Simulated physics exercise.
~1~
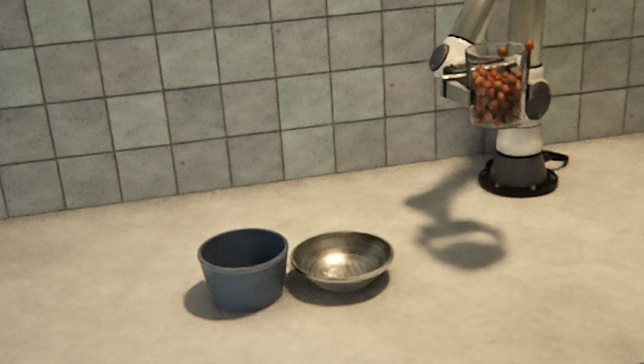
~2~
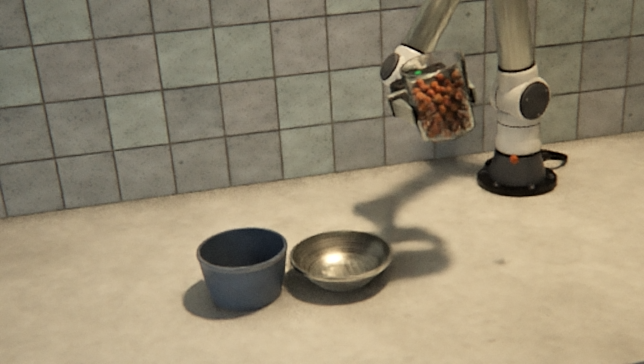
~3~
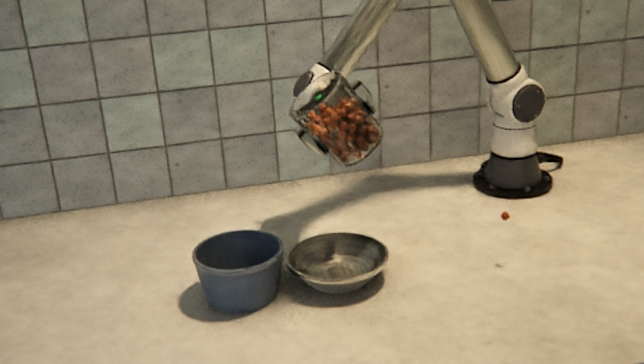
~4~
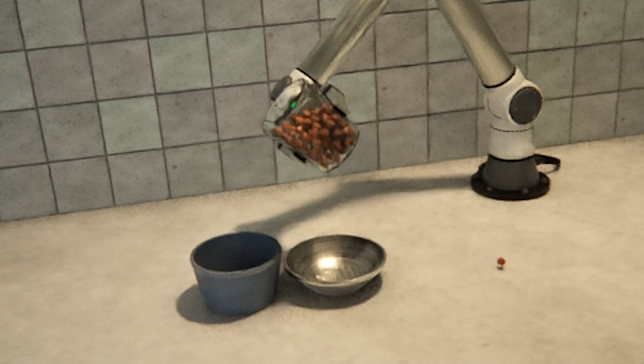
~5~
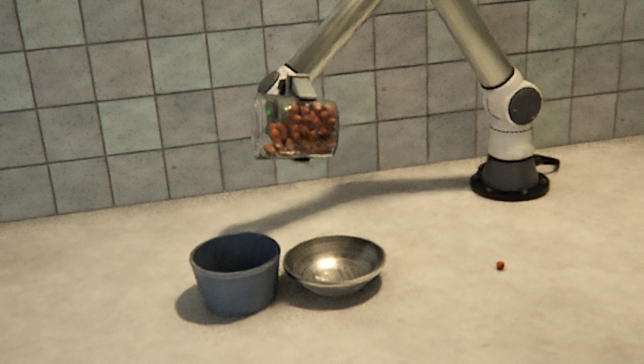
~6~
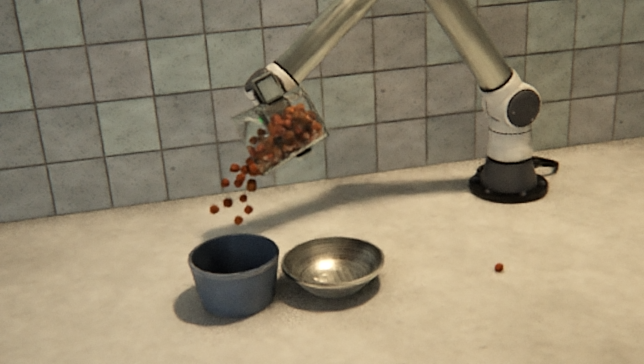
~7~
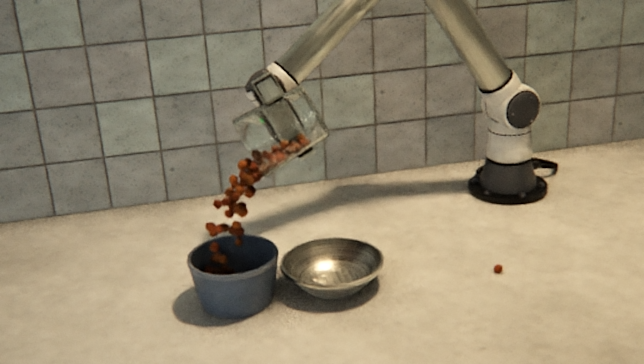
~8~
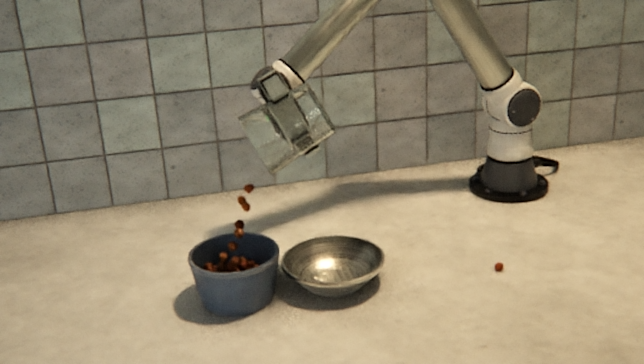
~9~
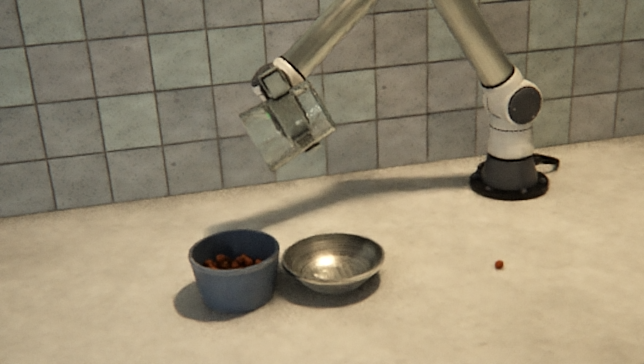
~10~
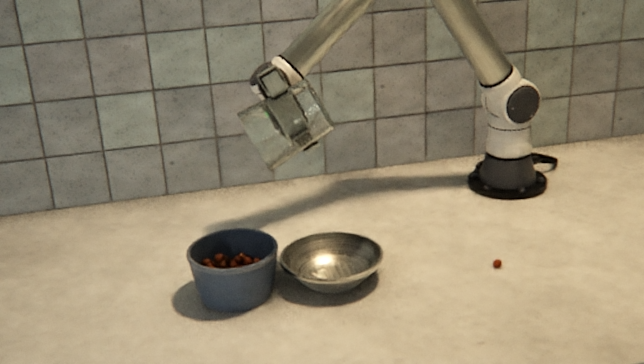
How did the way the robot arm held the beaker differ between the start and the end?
At the start the arm held the beaker upright, but by the end the beaker was tipped over on its side.
